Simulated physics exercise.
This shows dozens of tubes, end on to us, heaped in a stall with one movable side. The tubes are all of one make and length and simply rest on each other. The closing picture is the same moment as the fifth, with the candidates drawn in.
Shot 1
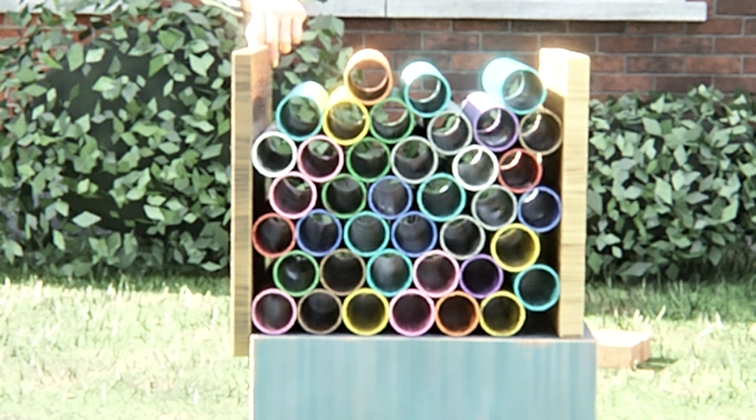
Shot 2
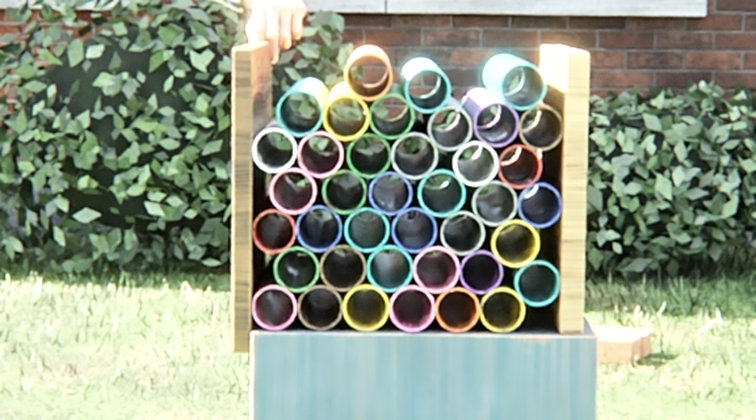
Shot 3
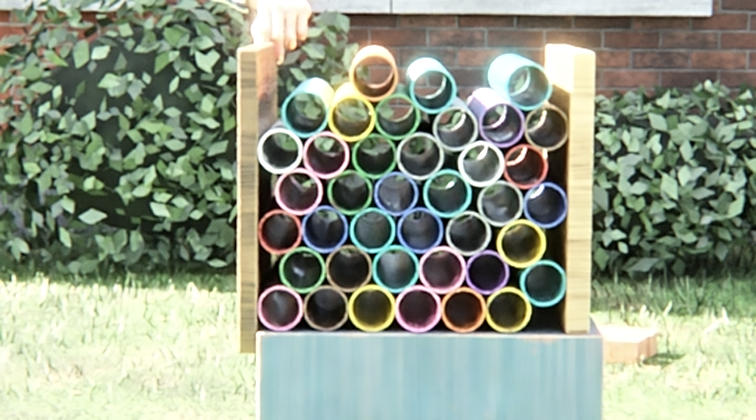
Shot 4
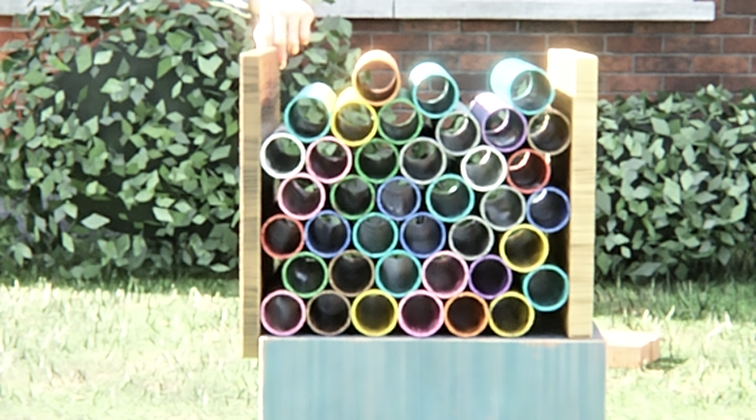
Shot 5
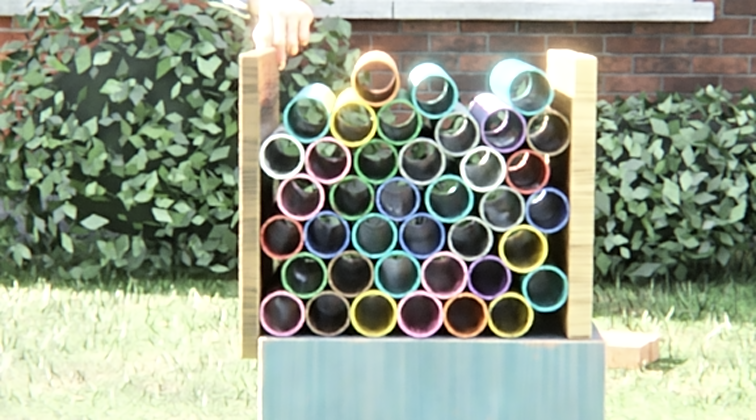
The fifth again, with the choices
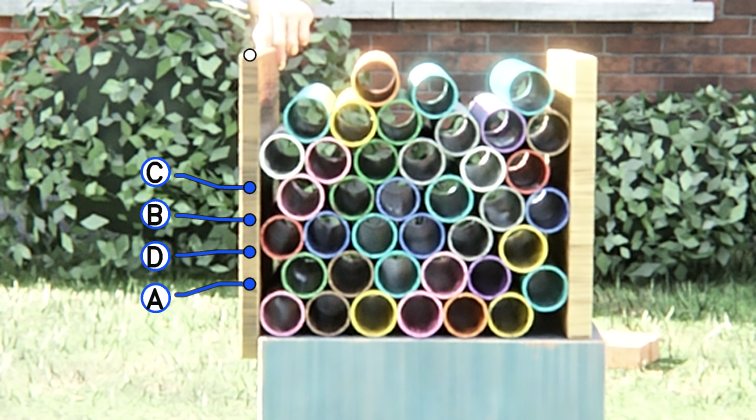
On a lawn before a brick wall and hedge, colourful tubes lying stacked between wooden boards, a hand resting on the left one.
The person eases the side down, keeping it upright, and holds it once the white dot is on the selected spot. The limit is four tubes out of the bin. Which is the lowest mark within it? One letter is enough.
Mark D is as low as it can go.
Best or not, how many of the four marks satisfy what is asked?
The number is three.
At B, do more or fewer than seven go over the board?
At B, fewer than seven.
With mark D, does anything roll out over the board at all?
Yes.
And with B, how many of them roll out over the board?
The count is two.
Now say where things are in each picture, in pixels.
In the first picture, a purple tube (481, 276); a blue tube (414, 234); a turquoise tube (442, 197).
In the second picture, a turquoise tube (442, 193); a green tube (369, 156).
In the third picture, a brown tube (546, 128); a green tube (397, 117).
In the fourth picture, side board (262, 190); a pink tube (283, 313).
In the fifth picture, a yellow tube (510, 315); a purple tube (489, 278); a blue tube (422, 236).
On the copy, A at (250, 284); B at (250, 220); C at (250, 187); D at (250, 252); the white dot at (250, 55).
On D. First, top of the board (260, 140).
Then, top of the board (259, 235).
Finally, top of the board (259, 251), two out over the board.
By contrast, A more than four out over the board; B two out over the board; C none out over the board.
